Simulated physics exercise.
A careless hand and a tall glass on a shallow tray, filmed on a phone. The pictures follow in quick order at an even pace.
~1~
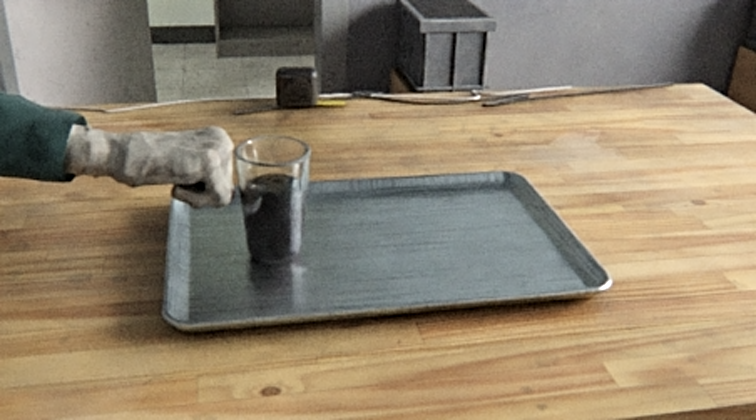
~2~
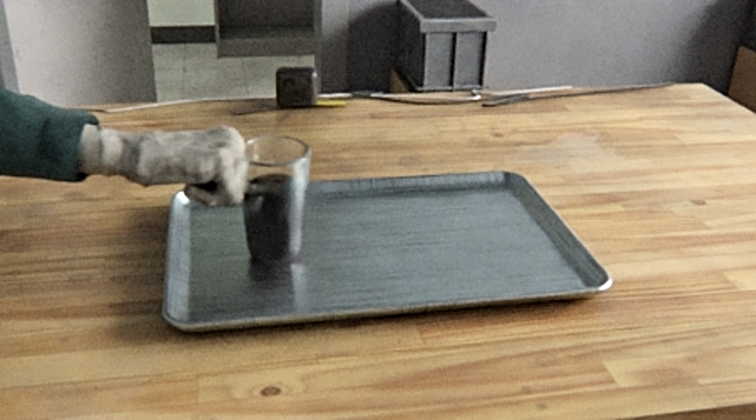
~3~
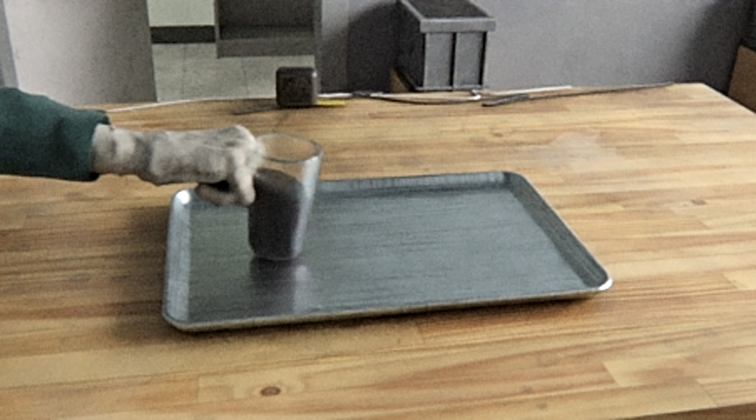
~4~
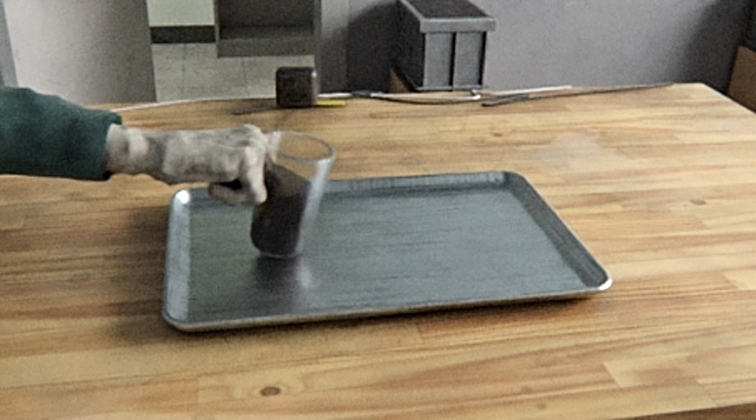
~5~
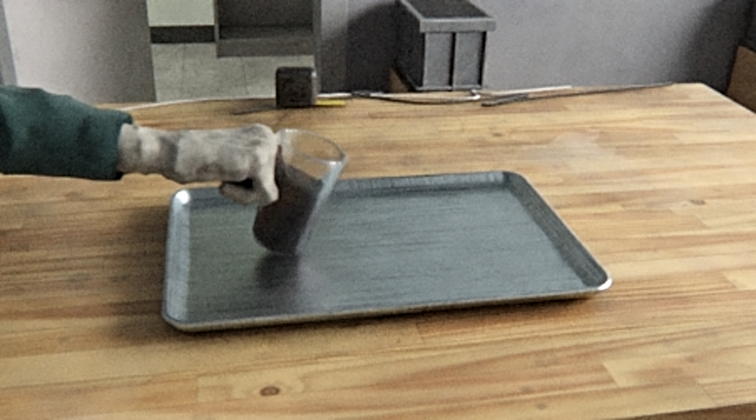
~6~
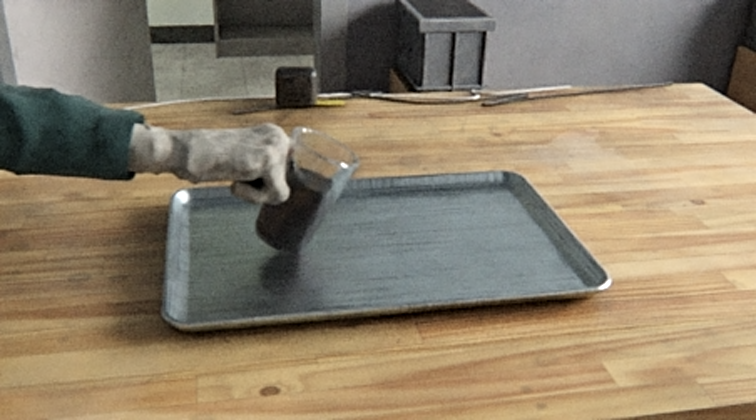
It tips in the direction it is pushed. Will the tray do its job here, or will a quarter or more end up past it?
A quarter or more ends up past it.
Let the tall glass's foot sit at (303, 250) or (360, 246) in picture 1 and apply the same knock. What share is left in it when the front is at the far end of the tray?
About 55 % and 80 %.
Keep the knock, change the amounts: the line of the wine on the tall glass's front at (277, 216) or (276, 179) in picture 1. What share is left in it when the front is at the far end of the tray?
Fill one keeps roughly 45 percent; fill two keeps roughly 45 percent.
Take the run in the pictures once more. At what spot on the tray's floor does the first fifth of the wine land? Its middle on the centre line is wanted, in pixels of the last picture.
About (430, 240).
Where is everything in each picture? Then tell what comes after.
It leans 0°; its right rim is at (308, 150); the wine meets the walls at (243, 184) and (303, 181); the tray's far rim is at (562, 222); the tray is clear ahead, in the first picture.
It leans 0°; its right rim is at (308, 150); the wine meets the walls at (244, 184) and (303, 181), in the second picture.
It leans 6°; its right rim is at (320, 151); the wine meets the walls at (251, 166) and (305, 183), in the third picture.
It leans 13°; its right rim is at (333, 153); the wine meets the walls at (263, 151) and (318, 187), in the fourth picture.
It leans 19°; its right rim is at (344, 156); the wine meets the walls at (269, 174) and (327, 184), in the fifth picture.
It leans 26°; its right rim is at (356, 161); the wine meets the walls at (278, 176) and (336, 181), in the sixth picture.
A moment on, the tall glass is falling and 100 per cent is in the glass, 0 on the tray and 0 above or beyond its rim.
Next, the tall glass lies on its side and 66 per cent is in the glass, 19 on the tray and 15 above or beyond its rim.
Then the tall glass lies on its side and 32 per cent is in the glass, 56 on the tray and 11 above or beyond its rim.
Later the tall glass lies on its side and 17 per cent is in the glass, 40 on the tray and 43 above or beyond its rim.
In the end 58 per cent is held by tray and glass, 42 is off the tray.
